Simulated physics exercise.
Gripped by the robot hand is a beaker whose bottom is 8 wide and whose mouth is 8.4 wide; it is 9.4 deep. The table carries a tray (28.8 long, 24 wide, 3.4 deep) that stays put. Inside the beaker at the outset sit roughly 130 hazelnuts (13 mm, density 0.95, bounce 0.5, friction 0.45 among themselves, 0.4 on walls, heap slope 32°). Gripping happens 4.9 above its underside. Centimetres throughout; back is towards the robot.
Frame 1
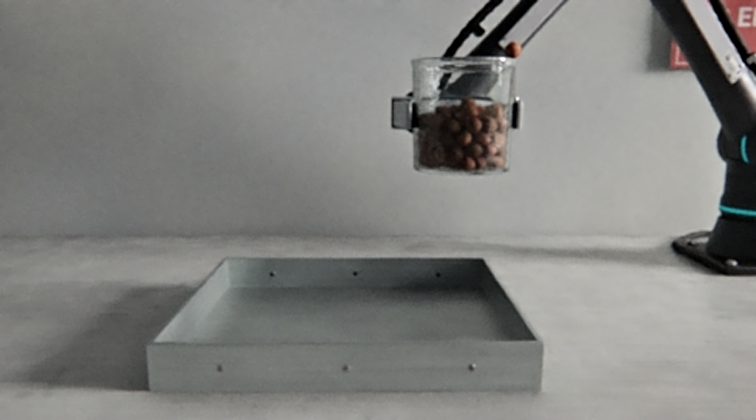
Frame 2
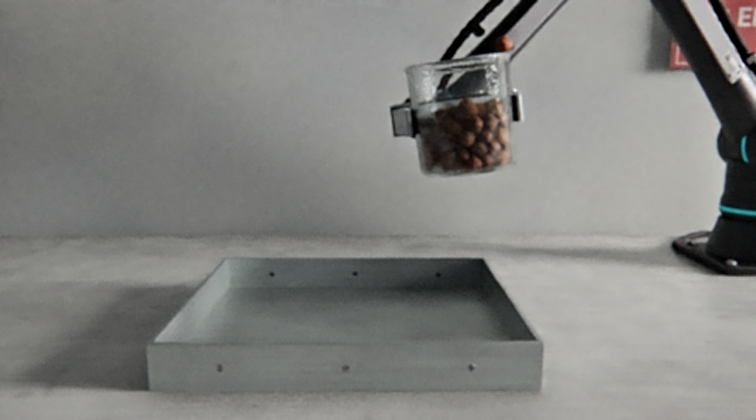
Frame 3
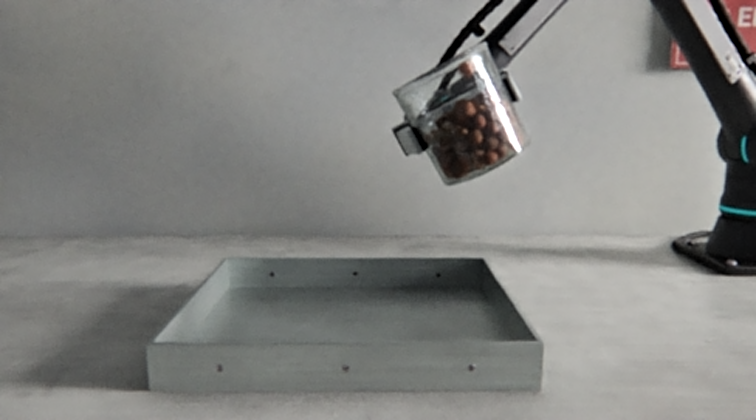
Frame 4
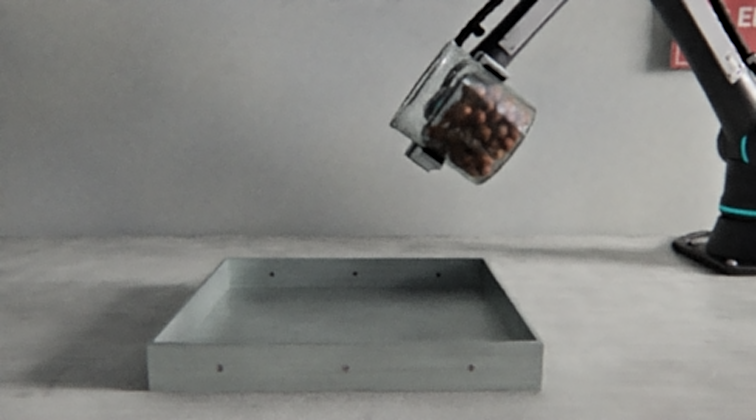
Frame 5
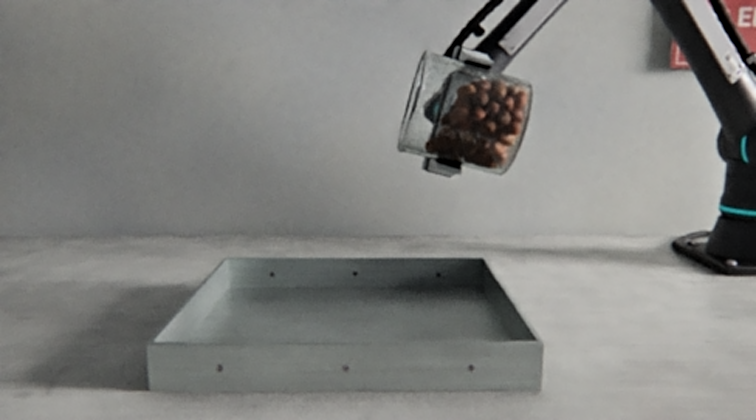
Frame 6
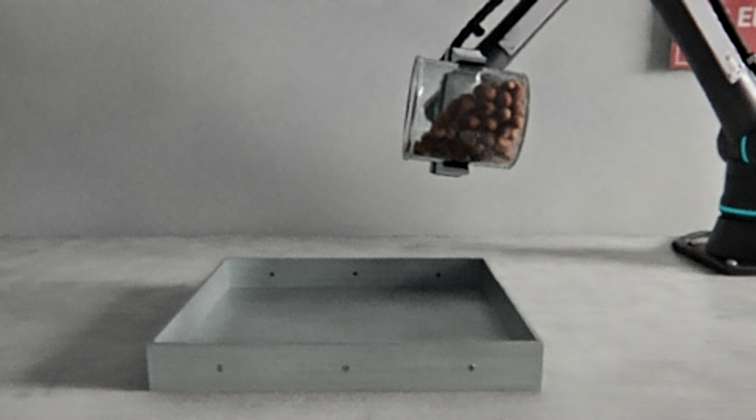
A clear glass beaker partly filled with brown hazelnuts hangs in the gripper of a black robot arm, seen from the side by a still camera in a plain grey room. Below it, an empty grey-green tray sits on a pale table, with part of a red sign at upper right. The arm tilts the beaker leftward until it lies nearly sideways, and the nuts shift inside.
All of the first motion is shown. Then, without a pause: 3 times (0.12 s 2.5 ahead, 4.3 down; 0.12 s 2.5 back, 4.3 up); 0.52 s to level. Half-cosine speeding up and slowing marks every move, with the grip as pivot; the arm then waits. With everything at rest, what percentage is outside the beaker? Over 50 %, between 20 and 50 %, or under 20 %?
Between 20 and 50 %.
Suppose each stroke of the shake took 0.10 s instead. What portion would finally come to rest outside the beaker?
40 %.
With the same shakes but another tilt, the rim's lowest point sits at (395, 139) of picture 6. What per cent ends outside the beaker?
My estimate is some 5 per cent.
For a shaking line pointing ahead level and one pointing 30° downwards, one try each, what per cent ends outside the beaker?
First try some 85 %, second try some 60 %.
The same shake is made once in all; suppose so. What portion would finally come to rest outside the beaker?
15 per cent.
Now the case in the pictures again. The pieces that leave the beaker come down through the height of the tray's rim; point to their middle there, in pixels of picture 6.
About at (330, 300).
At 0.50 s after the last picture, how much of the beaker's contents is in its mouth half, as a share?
Mouth half: Close to 45 per cent.
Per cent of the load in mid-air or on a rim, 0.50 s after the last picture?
Around 3 per cent of the load.
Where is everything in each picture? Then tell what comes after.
The first frame shows beaker middle at (462, 117), level; upper third of the load around (467, 118), from x 425 to 510, top at y 50; 127 in the beaker.
The second frame shows beaker middle at (463, 117), tilted 8° forward; upper third of the load around (470, 115), from x 425 to 505, top at y 45.
The third frame shows beaker middle at (463, 117), tilted 29° forward; upper third of the load around (476, 114), from x 430 to 515, top at y 70.
The fourth frame shows beaker middle at (464, 116), tilted 54° forward; upper third of the load around (484, 109), from x 435 to 520, top at y 90.
The fifth frame shows beaker middle at (465, 116), tilted 75° forward; upper third of the load around (487, 102), from x 430 to 520, top at y 85.
The sixth frame shows beaker middle at (465, 115), tilted 83° forward; upper third of the load around (492, 103), from x 415 to 515, top at y 85; 127 in the beaker.
Then, 0.50 s after the last picture, tilted 83° forward, highest piece 21 above the table; 108 in the beaker, 15 in the tray, 4 in flight or on a rim.
Then, 0.99 s after the last picture, tilted 39° forward, highest piece 22 above the table; 86 in the beaker, 39 in the tray, 2 in flight or on a rim.
Then, 1.44 s after the last picture, level, highest piece 22 above the table; 86 in the beaker, 41 in the tray.
Then, 2.49 s after the last picture, level, highest piece 22 above the table; 86 in the beaker, 41 in the tray.
Final count, 86 in the beaker, 41 in the tray. That is 32 % outside the beaker.
